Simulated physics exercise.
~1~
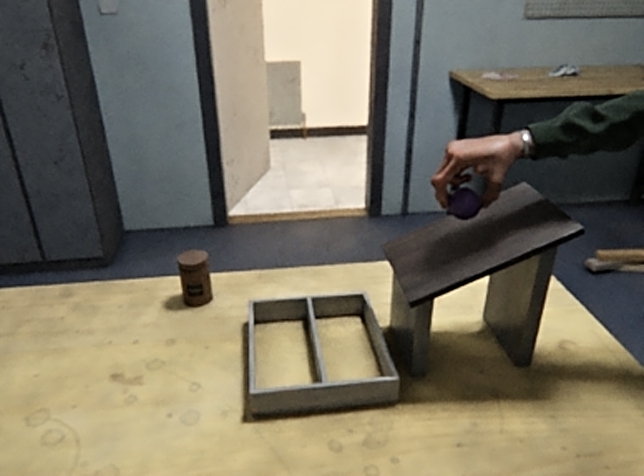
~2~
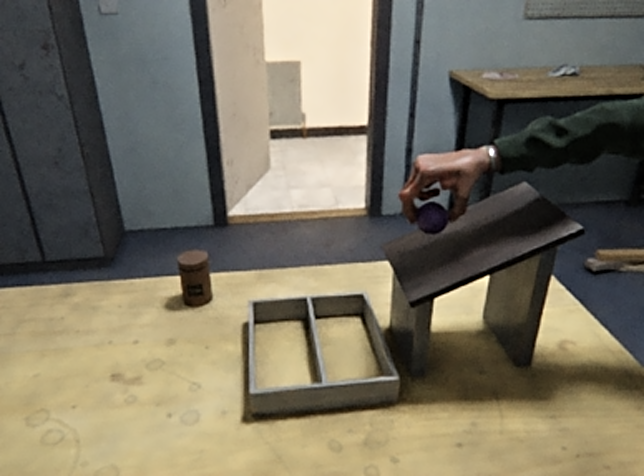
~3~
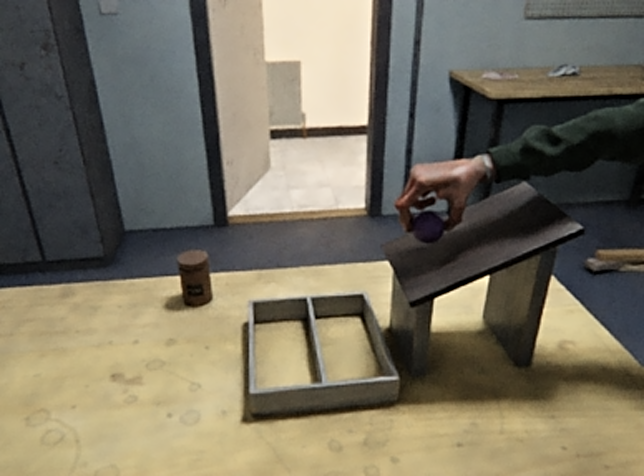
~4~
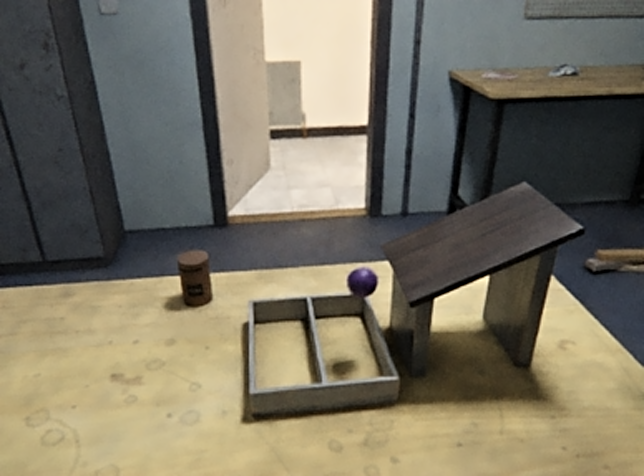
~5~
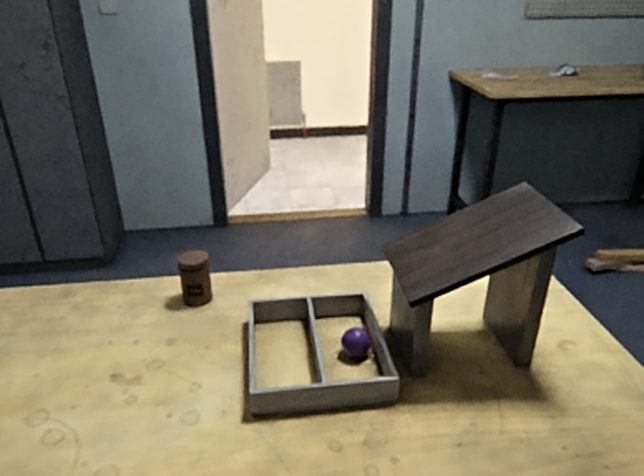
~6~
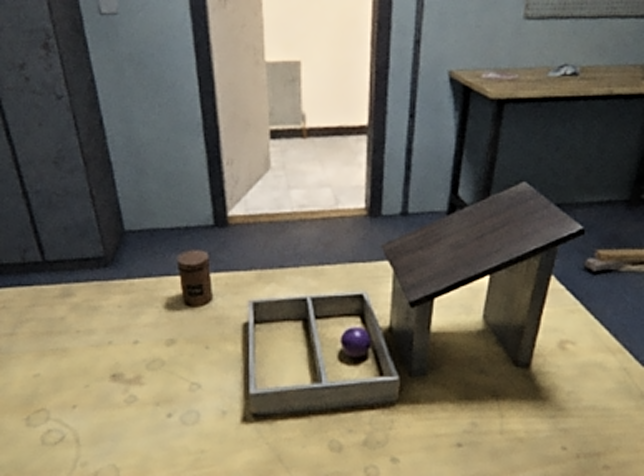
A purple onion was held by a hand over a sloping dark board, moved left toward its lower edge and released, then dropped into the nearer bay of the divided tray and stayed there, while the brown jar stood still.
